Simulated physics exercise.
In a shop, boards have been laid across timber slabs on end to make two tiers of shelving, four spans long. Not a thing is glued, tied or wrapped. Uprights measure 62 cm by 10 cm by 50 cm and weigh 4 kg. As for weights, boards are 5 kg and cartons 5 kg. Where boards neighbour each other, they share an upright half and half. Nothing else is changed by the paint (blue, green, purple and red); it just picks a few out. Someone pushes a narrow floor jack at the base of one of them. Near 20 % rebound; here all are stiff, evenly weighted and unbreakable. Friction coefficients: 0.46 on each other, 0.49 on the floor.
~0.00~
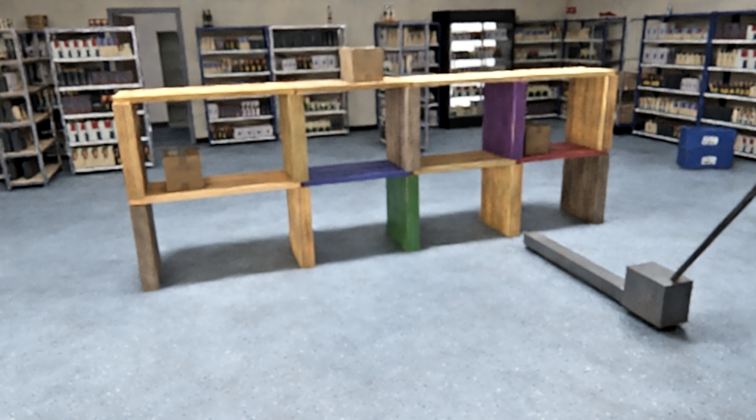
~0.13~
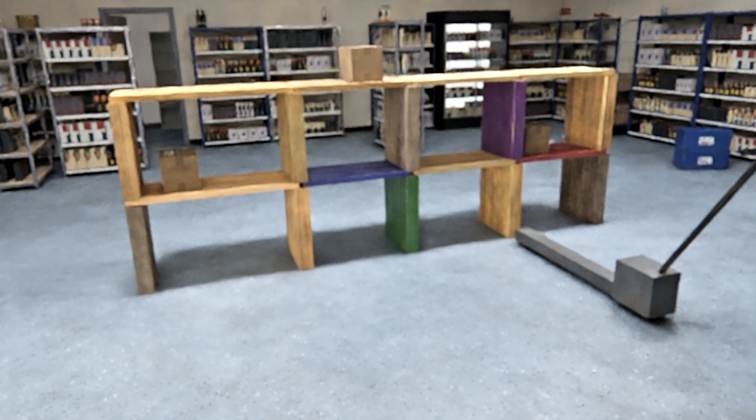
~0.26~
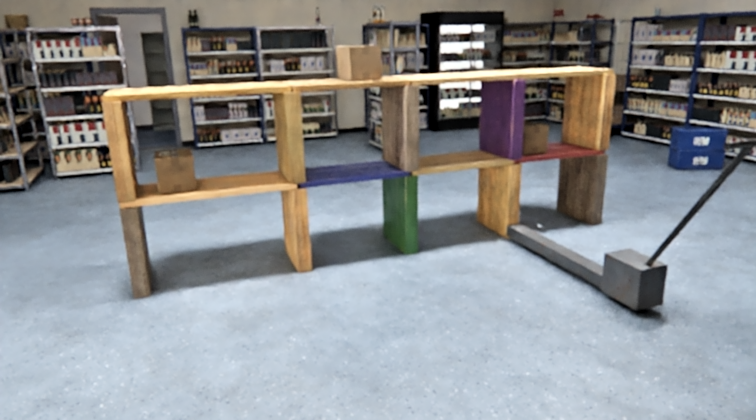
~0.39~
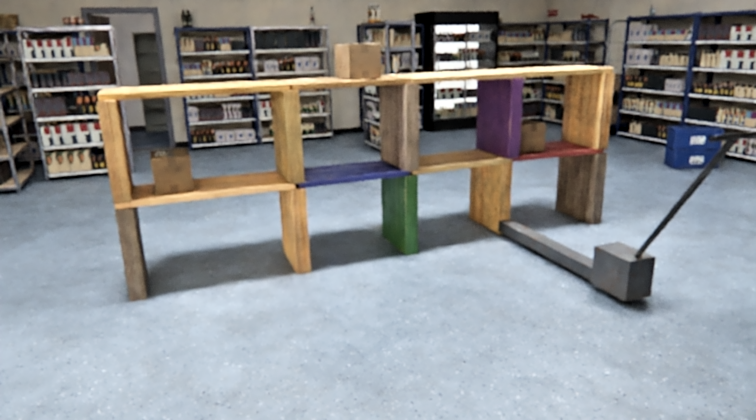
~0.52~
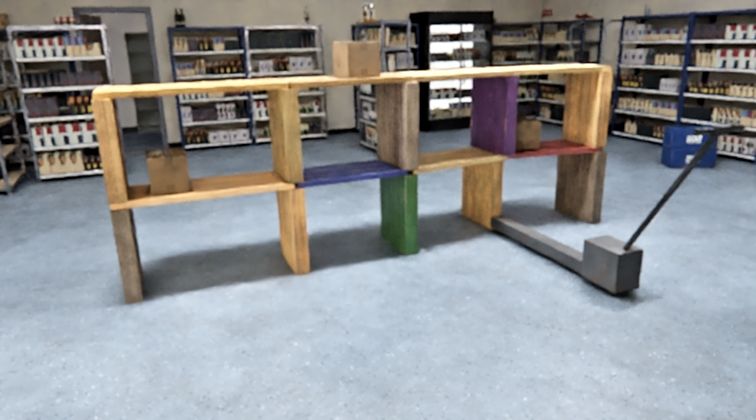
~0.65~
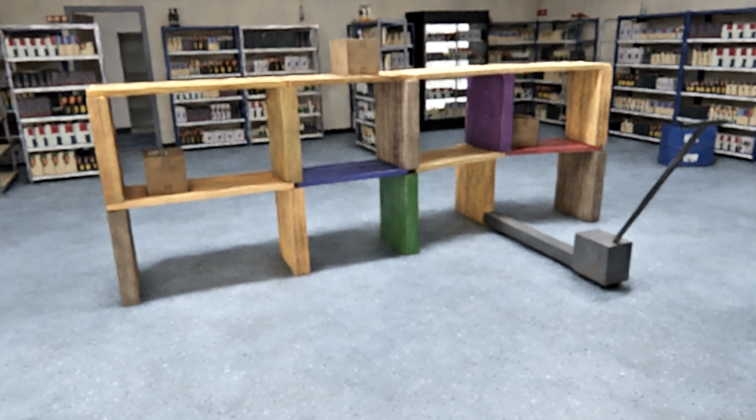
At the start, a narrow floor jack sits just right of a two-tier shelf of boards on upright slabs, with a few cartons on it. The jack slides left to the base of a lower wooden upright and pushes it leftward, and the purple upright and red board above shift left too.
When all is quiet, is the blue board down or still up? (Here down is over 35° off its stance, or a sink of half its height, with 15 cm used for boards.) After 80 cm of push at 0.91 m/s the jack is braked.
At the finish it counts as up.
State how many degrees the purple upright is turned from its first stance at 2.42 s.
Roughly 130°.
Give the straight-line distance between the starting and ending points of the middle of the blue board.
About 0 cm.
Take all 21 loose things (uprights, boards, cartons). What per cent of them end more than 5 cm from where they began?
It comes to 45 percent shifted.
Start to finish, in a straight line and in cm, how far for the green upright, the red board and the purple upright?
The green one ends around 0 cm from its start, the red one around 70 cm and the purple one around 180 cm.
By 0.90 s, none of the 21 pieces down, 10 disturbed; blue board unmoved; red board tilted 11°.
By 1.24 s, 3 of the 21 pieces down; blue board unmoved; red board tilted 32°, 37 cm lower.
By 1.70 s, 7 of the 21 pieces down; blue board unmoved; purple upright tilted 44°.
By 2.42 s, 8 of the 21 pieces down; blue board unmoved; purple upright on its side.
When it is over (3.7 s), 8 of the 21 pieces down; blue board unmoved; purple upright on its side; green upright unmoved. In pixels of the last frame, middles, blue board near (343, 172), purple upright near (470, 180).
